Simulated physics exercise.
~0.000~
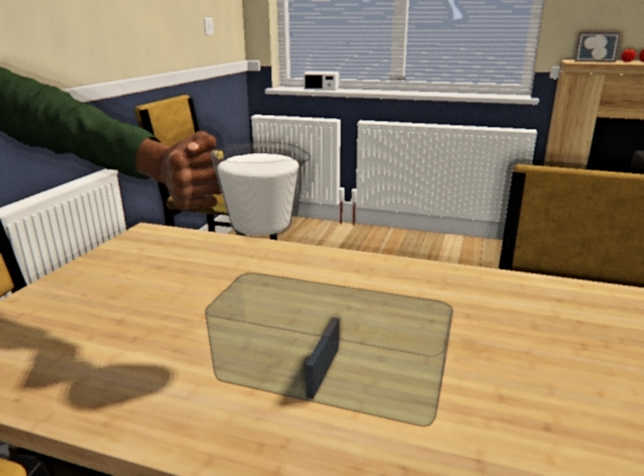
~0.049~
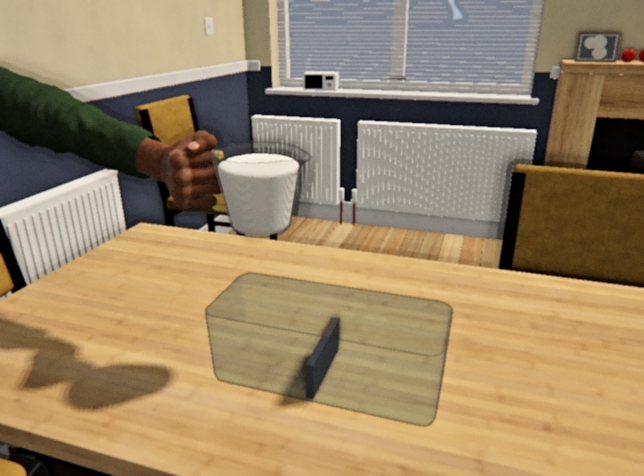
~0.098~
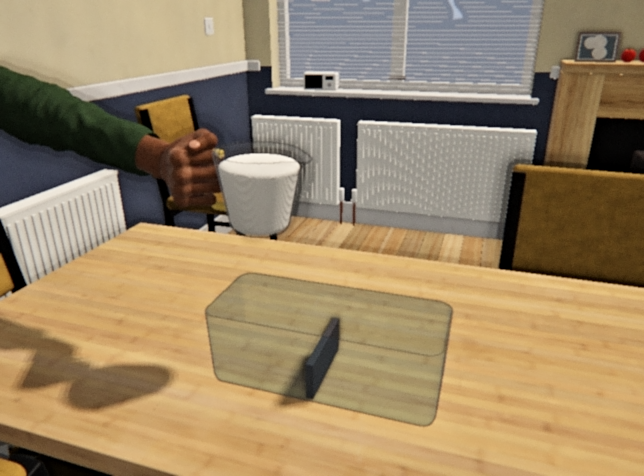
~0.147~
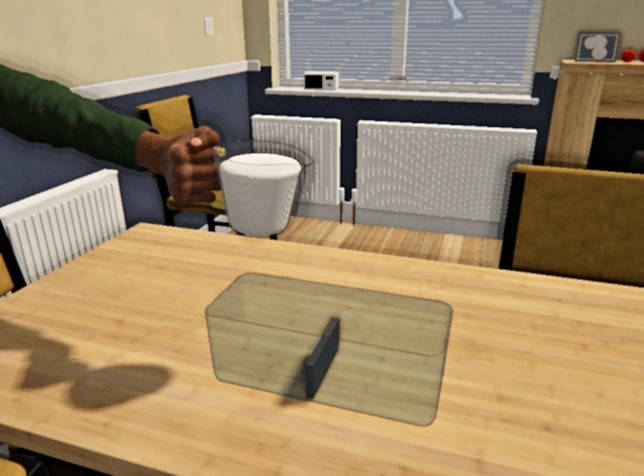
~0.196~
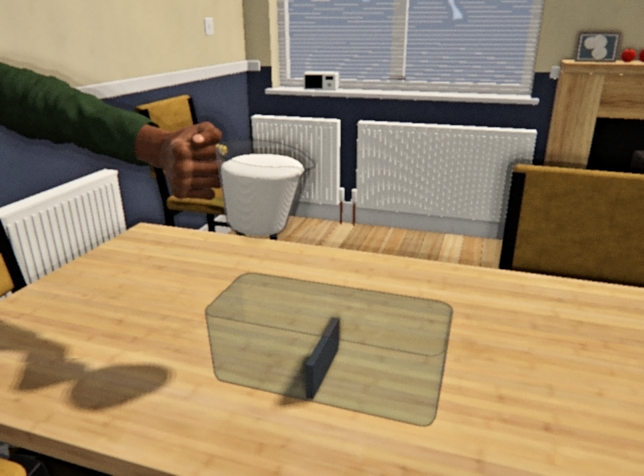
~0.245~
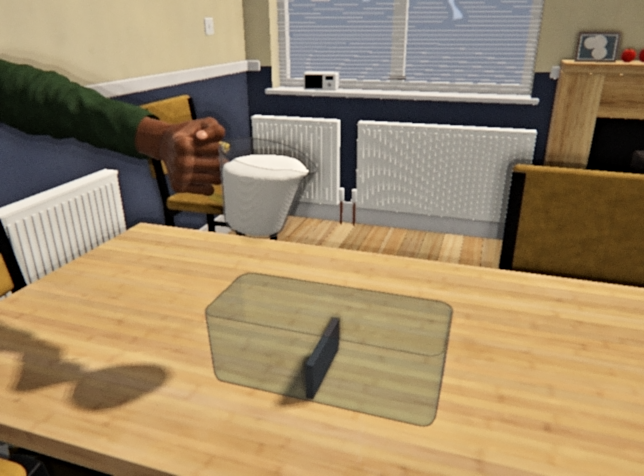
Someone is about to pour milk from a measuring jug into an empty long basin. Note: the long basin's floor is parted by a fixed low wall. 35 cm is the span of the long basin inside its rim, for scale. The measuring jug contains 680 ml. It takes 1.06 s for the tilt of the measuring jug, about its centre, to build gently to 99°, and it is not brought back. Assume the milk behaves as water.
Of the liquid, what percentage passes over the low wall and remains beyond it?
The far part has about 95 per cent.
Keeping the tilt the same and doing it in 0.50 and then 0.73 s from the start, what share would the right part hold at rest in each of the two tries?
90 then 95 %.
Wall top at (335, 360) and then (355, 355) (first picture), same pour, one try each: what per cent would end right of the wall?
Around 75 and 65 percent, in that order.
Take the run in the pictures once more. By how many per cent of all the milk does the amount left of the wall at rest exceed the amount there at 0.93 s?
That amounts to roughly 2 per cent of the whole.
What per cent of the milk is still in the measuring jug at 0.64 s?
About 70 percent.
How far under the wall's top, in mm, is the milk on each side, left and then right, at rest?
Near 60 mm for the left and near 32 mm for the right.
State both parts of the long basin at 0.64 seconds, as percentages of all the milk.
0 on the left, 7 on the right, roughly.
By 0.64 s the tilt is 65° and 70 per cent is still to pour, 0 is left of the wall and 7 right of it.
By 0.93 s the tilt is 95° and 17 per cent is still to pour, 1 is left of the wall and 60 right of it.
By 1.23 s the tilt is 99° and 1 per cent is still to pour, 3 is left of the wall and 94 right of it.
By 1.56 s the tilt is 99° and 0 per cent is still to pour, 3 is left of the wall and 95 right of it.
At rest 3 per cent lies left of the wall, 95 right of it and 1 outside.
